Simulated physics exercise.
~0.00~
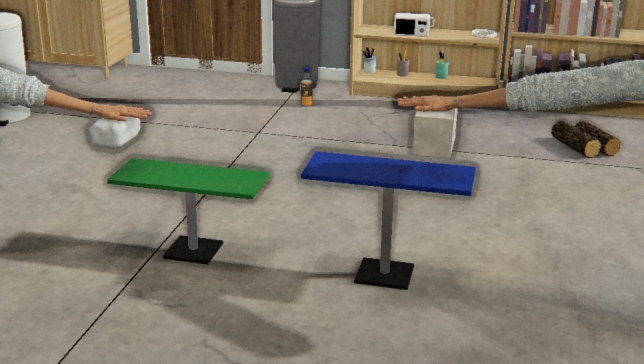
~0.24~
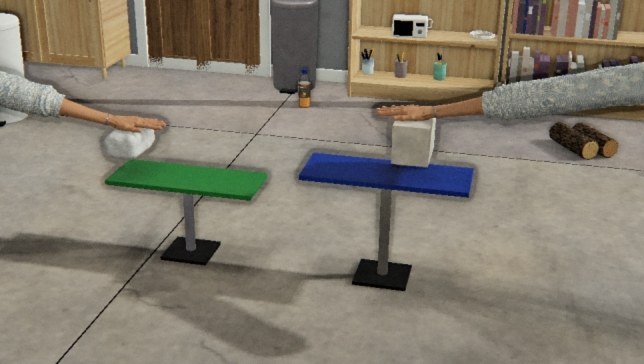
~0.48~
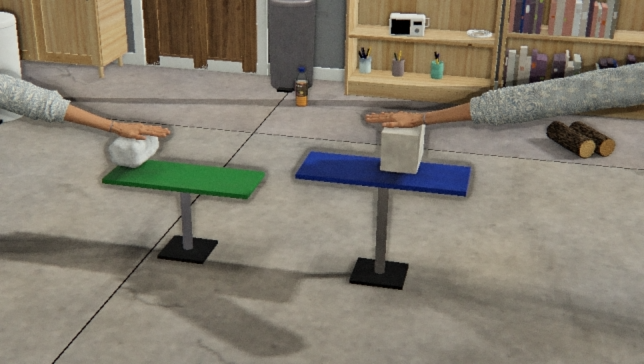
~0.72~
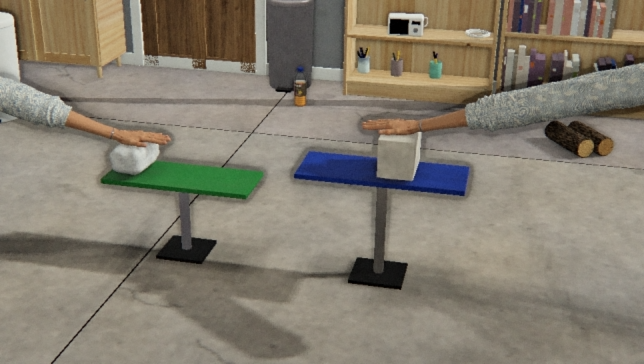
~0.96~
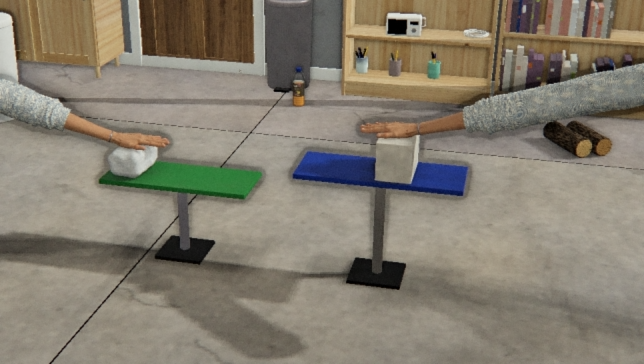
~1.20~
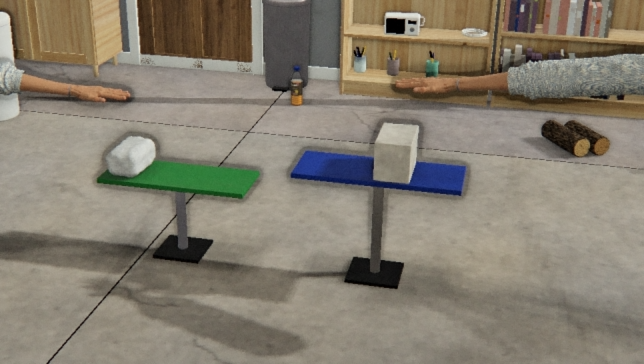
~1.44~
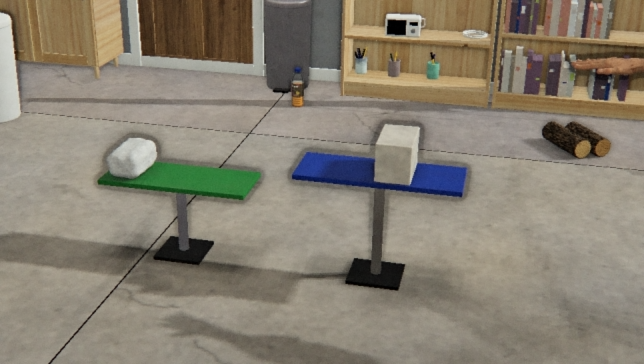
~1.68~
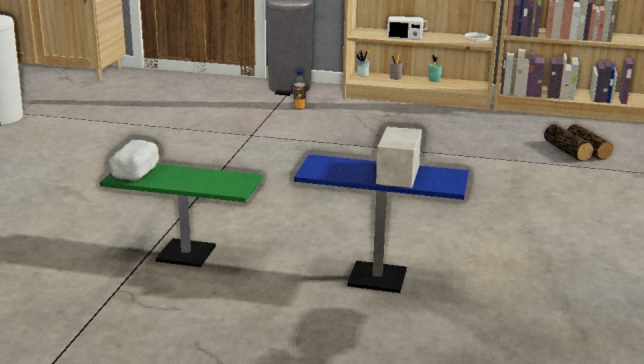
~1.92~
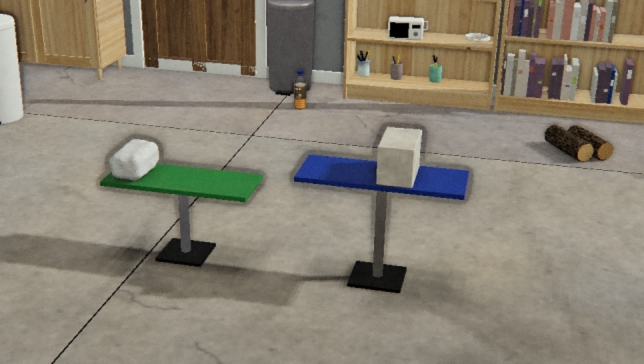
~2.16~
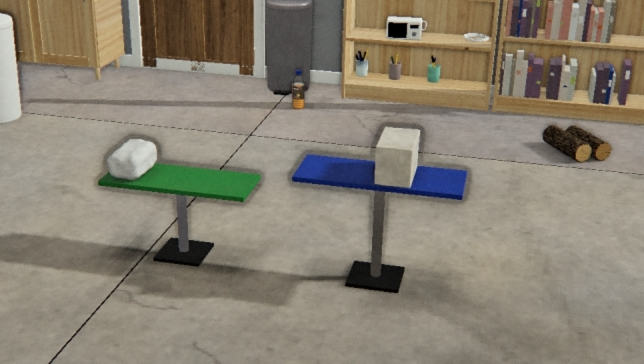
In a room with a concrete floor, wooden shelves and a pair of split logs, a green side table and a taller blue stand wait side by side. An arm in a grey knit sleeve reaches in from each edge, the left one carrying a rounded white cushion, the right one a pale upright slab. The cushion is lowered onto the left end of the green top while the slab moves left and settles near the middle of the blue one. Both hands let go and withdraw out of view. Both tables stay upright, their loads resting still.
